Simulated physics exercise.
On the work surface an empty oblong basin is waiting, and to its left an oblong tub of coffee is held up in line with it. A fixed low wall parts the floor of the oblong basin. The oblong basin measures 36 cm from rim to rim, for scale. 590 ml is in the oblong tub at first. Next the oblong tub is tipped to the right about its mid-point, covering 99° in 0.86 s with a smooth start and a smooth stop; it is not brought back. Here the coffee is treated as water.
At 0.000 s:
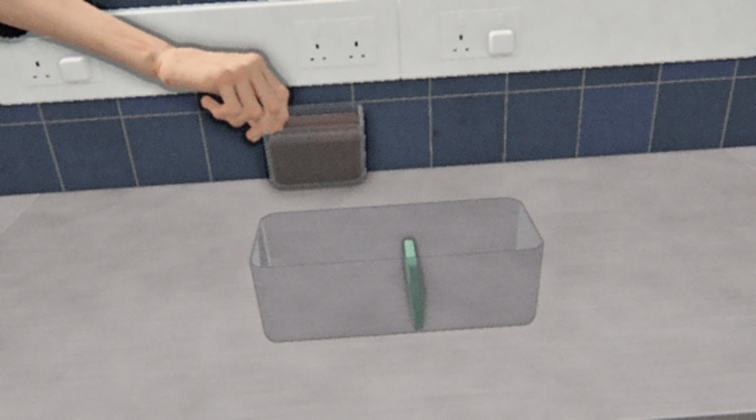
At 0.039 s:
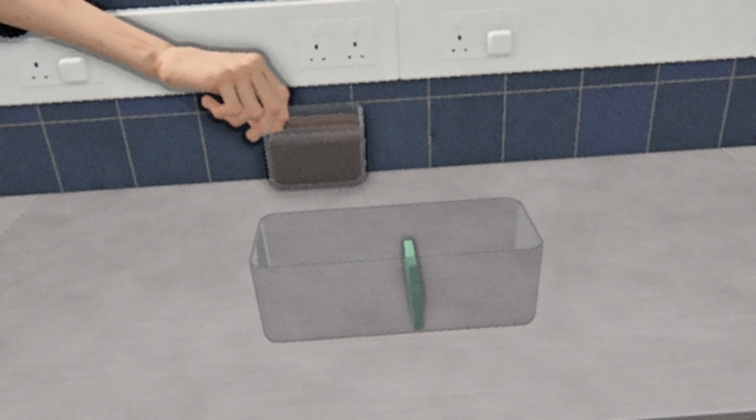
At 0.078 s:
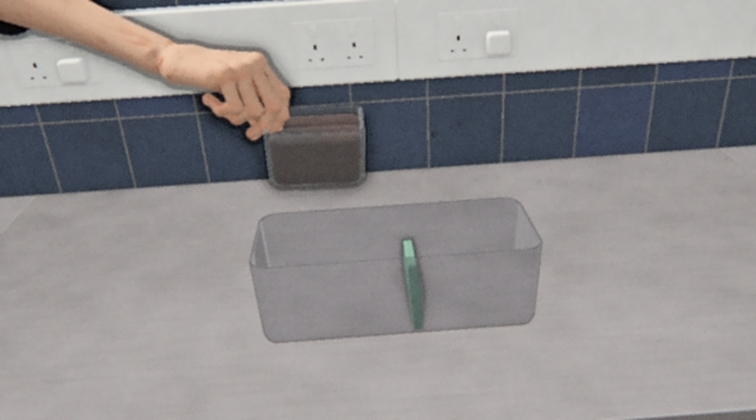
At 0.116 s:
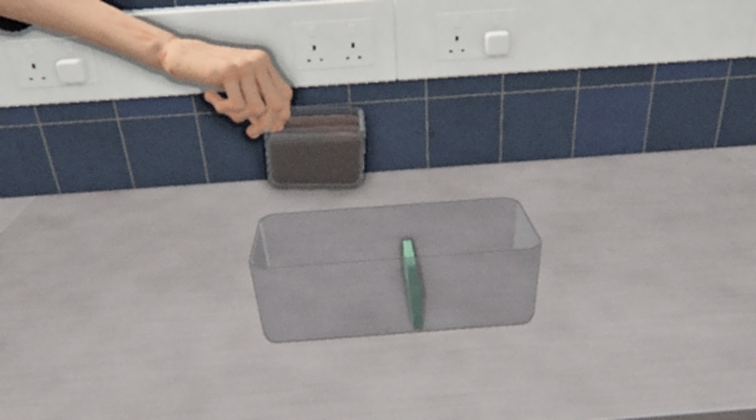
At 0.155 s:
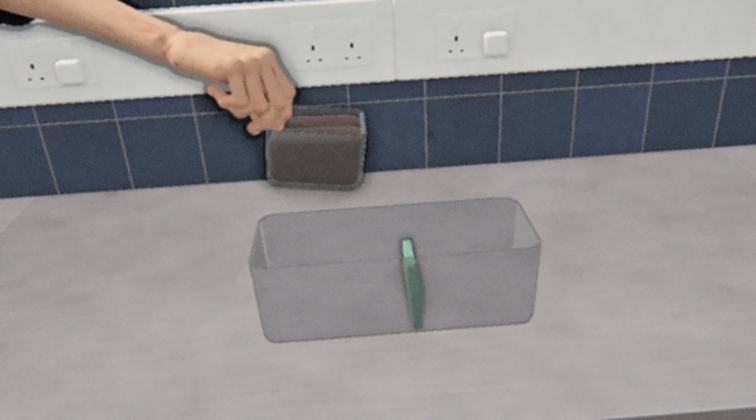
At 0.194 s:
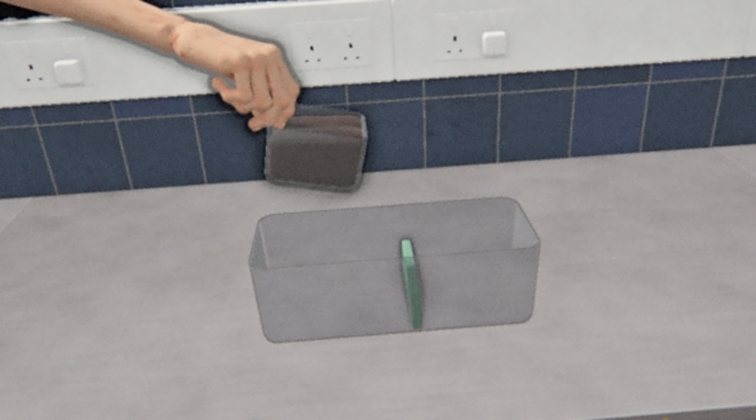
A hand reaching in from the upper left holds a small dark tub upright against the blue tiles, above a clear, empty oblong basin with a green divider. The tub stays almost still at first, then the hand tilts it slightly to the right, while the basin remains motionless on the grey worktop.
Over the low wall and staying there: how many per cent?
68 out of 100.
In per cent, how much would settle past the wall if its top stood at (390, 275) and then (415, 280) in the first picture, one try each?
Around 85 and 65 percent, in that order.
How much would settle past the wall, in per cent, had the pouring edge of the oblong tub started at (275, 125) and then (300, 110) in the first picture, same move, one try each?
About 0 %, then about 0 %.
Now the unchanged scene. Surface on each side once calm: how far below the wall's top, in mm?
About 52 mm left, about 40 mm right.
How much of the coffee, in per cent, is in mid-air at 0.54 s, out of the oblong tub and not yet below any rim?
Near 34 per cent at that time.
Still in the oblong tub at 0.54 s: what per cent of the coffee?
Around 54 in a hundred.
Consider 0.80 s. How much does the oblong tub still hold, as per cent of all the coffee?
About 12 percent.
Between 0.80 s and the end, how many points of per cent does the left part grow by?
I'd put it at some 18 percent.
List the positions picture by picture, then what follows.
Tilt 0°; pouring edge (362, 117); surface from (271, 129) to (361, 123); the oblong basin's rim runs from (256, 241) to (531, 222); the wall's top is at (413, 265), in the first picture.
Tilt 1°; pouring edge (362, 118); surface from (271, 129) to (361, 123), in the second picture.
Tilt 2°; pouring edge (362, 119); surface from (271, 129) to (361, 124), in the third picture.
Tilt 4°; pouring edge (363, 121); surface from (272, 129) to (361, 124), in the fourth picture.
Tilt 8°; pouring edge (364, 124); surface from (272, 129) to (362, 125), in the fifth picture.
Tilt 12°; pouring edge (365, 127); surface from (272, 130) to (363, 126), in the sixth picture.
After 0.54 s the tilt is 70° and 54 per cent is still to pour, 2 is left of the wall and 10 right of it.
After 0.80 s the tilt is 98° and 12 per cent is still to pour, 13 is left of the wall and 67 right of it.
After 1.07 s the tilt is 99° and 2 per cent is still to pour, 28 is left of the wall and 68 right of it.
After 1.36 s the tilt is 99° and 0 per cent is still to pour, 32 is left of the wall and 68 right of it.
In the end 32 per cent lies left of the wall, 68 right of it and 1 outside.
